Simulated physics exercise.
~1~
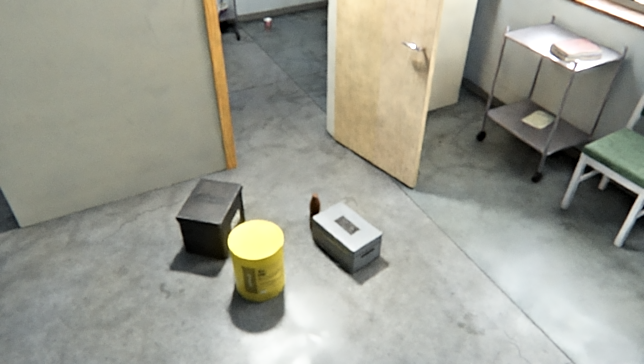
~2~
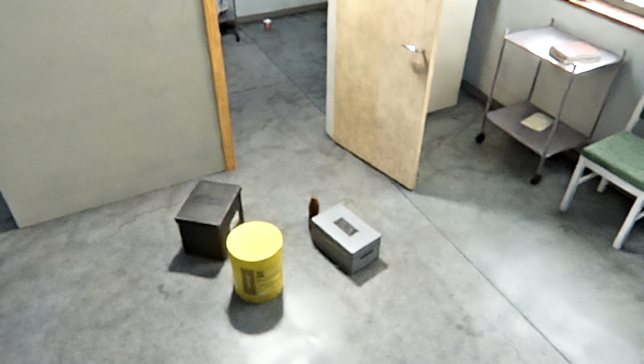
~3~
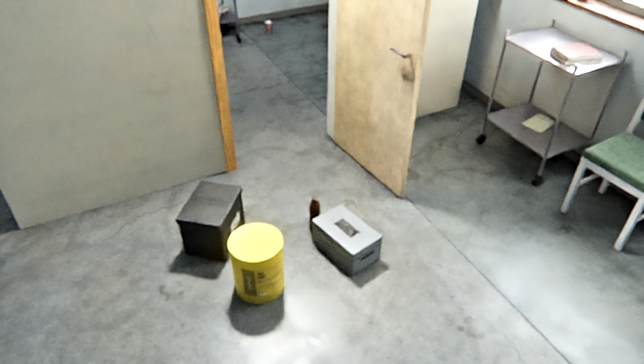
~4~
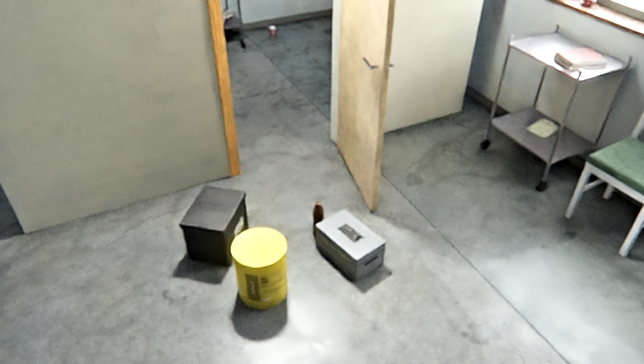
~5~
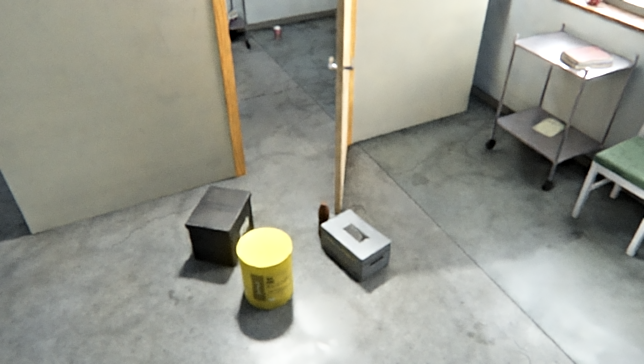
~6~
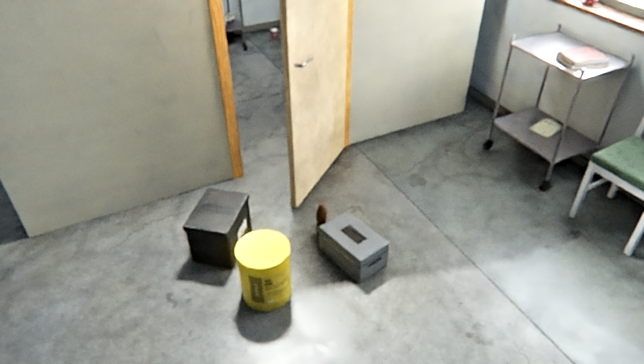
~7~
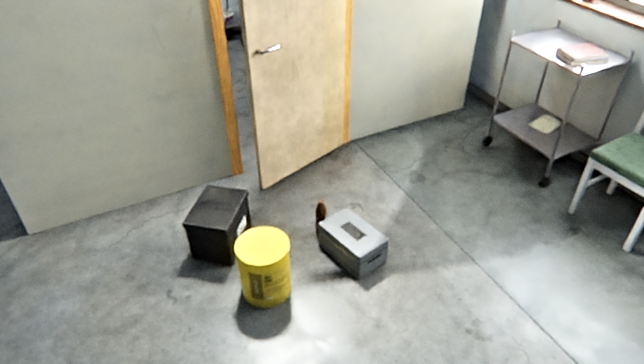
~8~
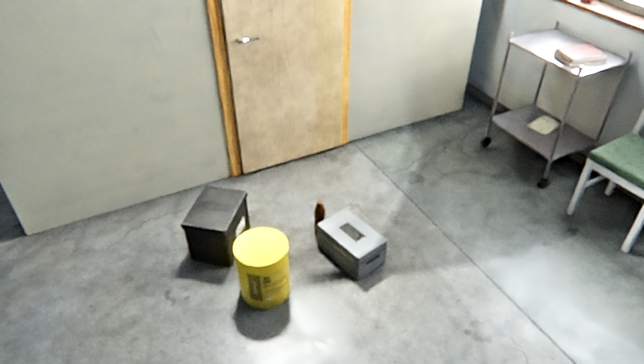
In a room with a concrete floor, a wooden door stood wide open behind a black tote, a yellow pail, a brown bottle and a grey toolbox, then swung leftward past them until it closed in its frame, leaving all four things where they were.
